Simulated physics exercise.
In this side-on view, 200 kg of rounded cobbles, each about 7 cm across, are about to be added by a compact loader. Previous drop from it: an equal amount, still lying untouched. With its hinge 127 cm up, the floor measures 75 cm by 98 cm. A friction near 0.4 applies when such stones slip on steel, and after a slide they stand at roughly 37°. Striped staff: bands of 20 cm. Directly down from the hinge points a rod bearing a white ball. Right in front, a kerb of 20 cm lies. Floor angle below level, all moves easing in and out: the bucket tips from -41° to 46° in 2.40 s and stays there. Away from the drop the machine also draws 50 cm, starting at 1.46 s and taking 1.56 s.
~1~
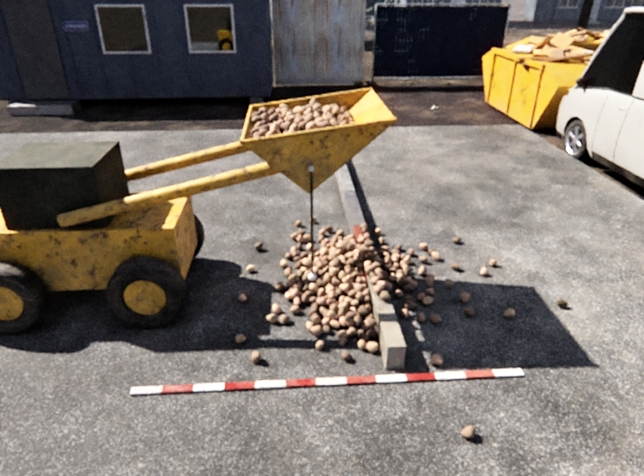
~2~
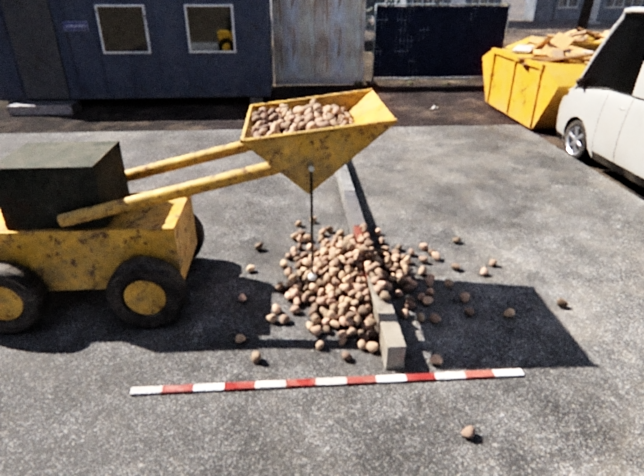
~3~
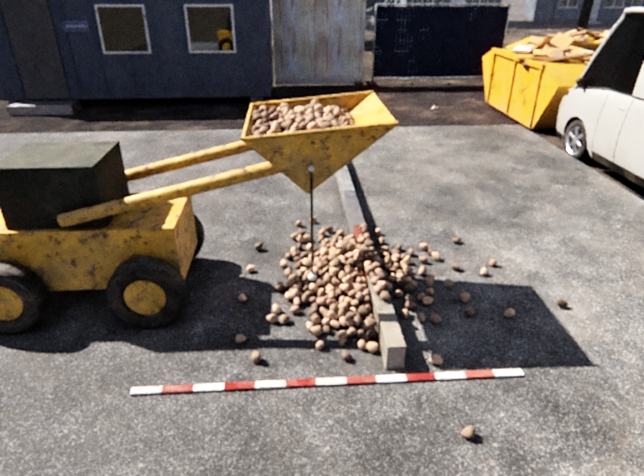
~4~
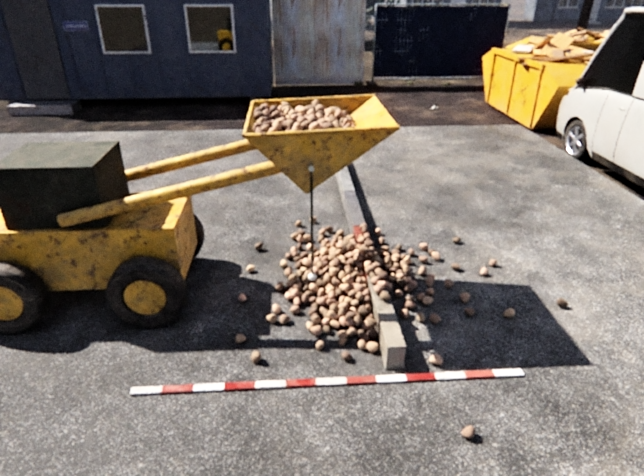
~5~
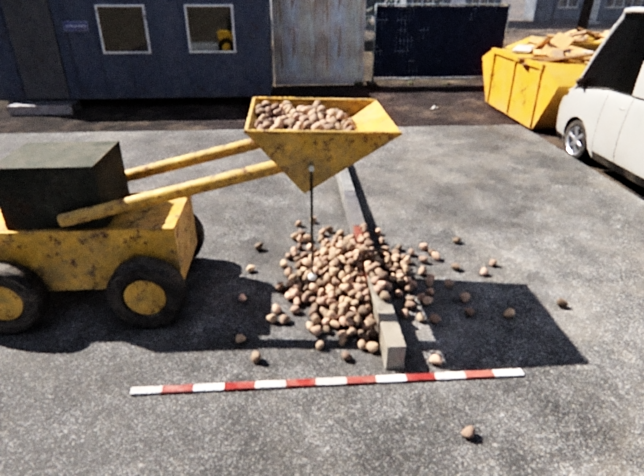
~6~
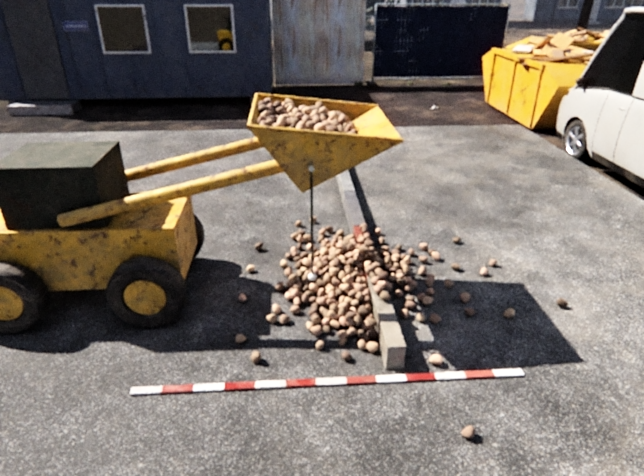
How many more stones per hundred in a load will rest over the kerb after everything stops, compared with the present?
I would say 52 per hundred.
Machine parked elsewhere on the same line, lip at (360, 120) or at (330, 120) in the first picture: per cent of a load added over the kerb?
Case one about 10 %, case two about 0 %.
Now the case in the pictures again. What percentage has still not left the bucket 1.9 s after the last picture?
About 0 per cent.
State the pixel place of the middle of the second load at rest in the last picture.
The centre sits about (383, 277).
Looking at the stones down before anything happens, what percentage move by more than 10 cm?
Near 10 per cent, I reckon.
Then, 1.2 s after the last picture the floor is at 32°; in per cent of one load, 85 in the bucket, 95 on this side of the kerb, 20 over the kerb; the foremost stones are at (486, 281).
Then, 1.9 s after the last picture the floor is at 46°; in per cent of one load, 0 in the bucket, 135 on this side of the kerb, 65 over the kerb; the foremost stones are at (495, 283).
Then, 2.9 s after the last picture the floor is at 46°; in per cent of one load, 0 in the bucket, 132 on this side of the kerb, 68 over the kerb; the foremost stones are at (540, 305).
Then, 5.3 s after the last picture the floor is at 46°; in per cent of one load, 0 in the bucket, 132 on this side of the kerb, 68 over the kerb; the foremost stones are at (540, 305). Net gain over the kerb, 52.
